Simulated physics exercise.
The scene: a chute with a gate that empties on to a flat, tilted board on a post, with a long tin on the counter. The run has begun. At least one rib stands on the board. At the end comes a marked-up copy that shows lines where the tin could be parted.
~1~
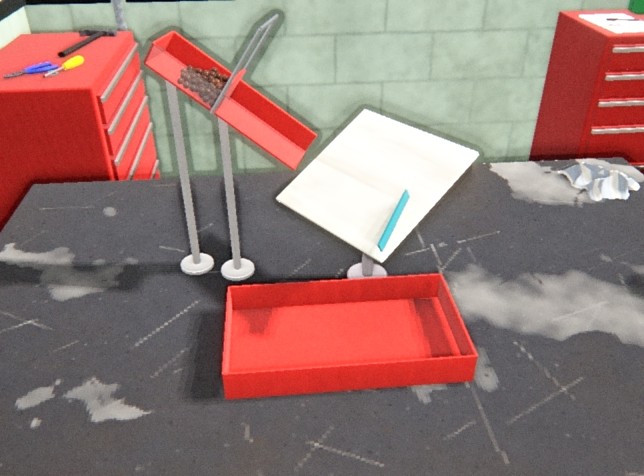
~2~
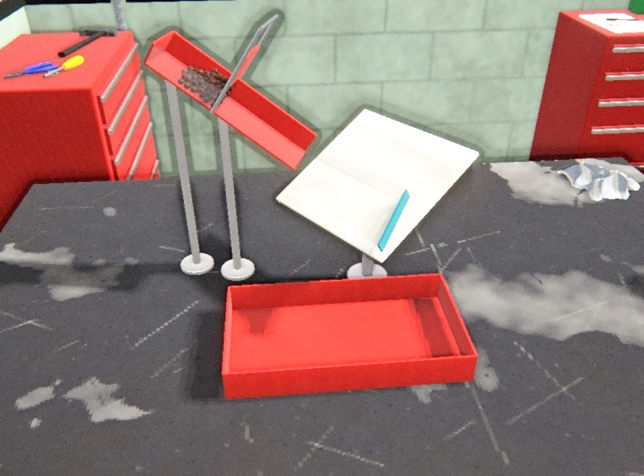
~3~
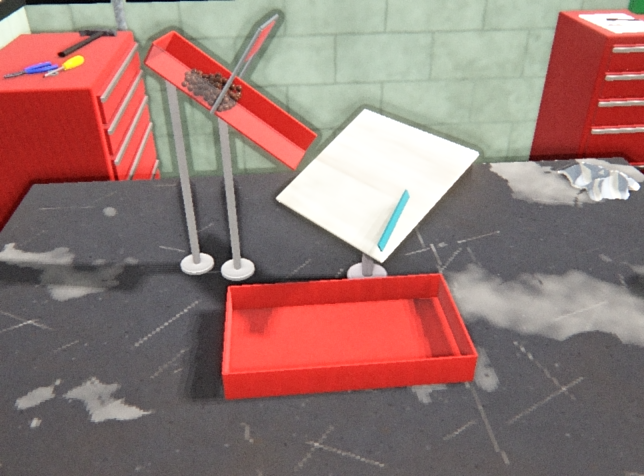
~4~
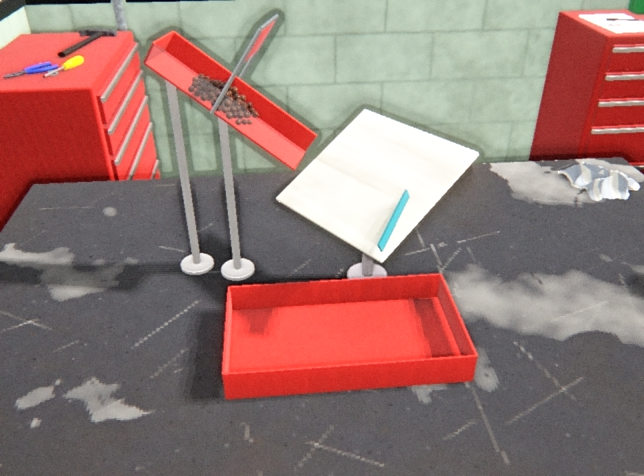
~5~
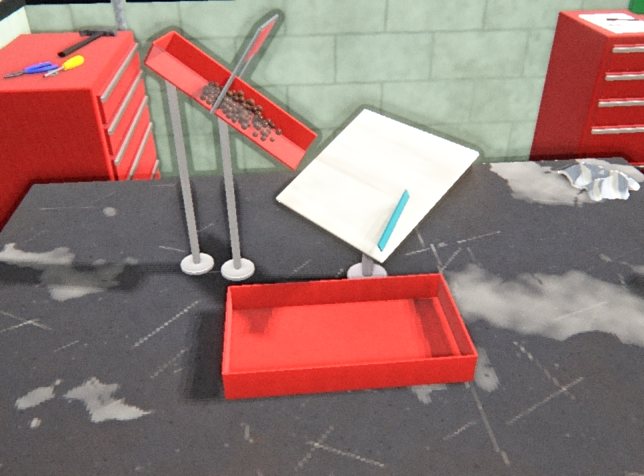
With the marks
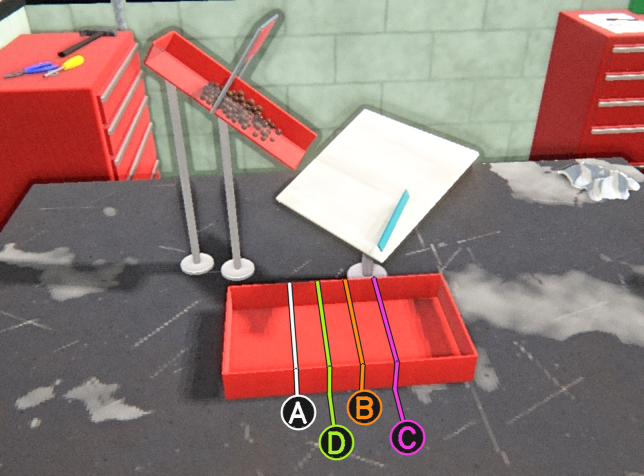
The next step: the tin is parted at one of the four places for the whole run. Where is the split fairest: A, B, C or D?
D is best.
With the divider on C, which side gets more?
The left side.
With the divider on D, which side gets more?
More lands on the right.
On the marked copy, line A crosses the front rim at (296, 369); line B crosses the front rim at (362, 364); line C crosses the front rim at (396, 362); line D crosses the front rim at (329, 366).
If A is chosen, of what is caught, a small part on the left of the divider, nearly all on the right.
If B is chosen, of what is caught, most on the left of the divider, a small part on the right.
If C is chosen, of what is caught, nearly all on the left of the divider, a stray few on the right.
If D is chosen, of what is caught, about a third on the left of the divider, about two thirds on the right.
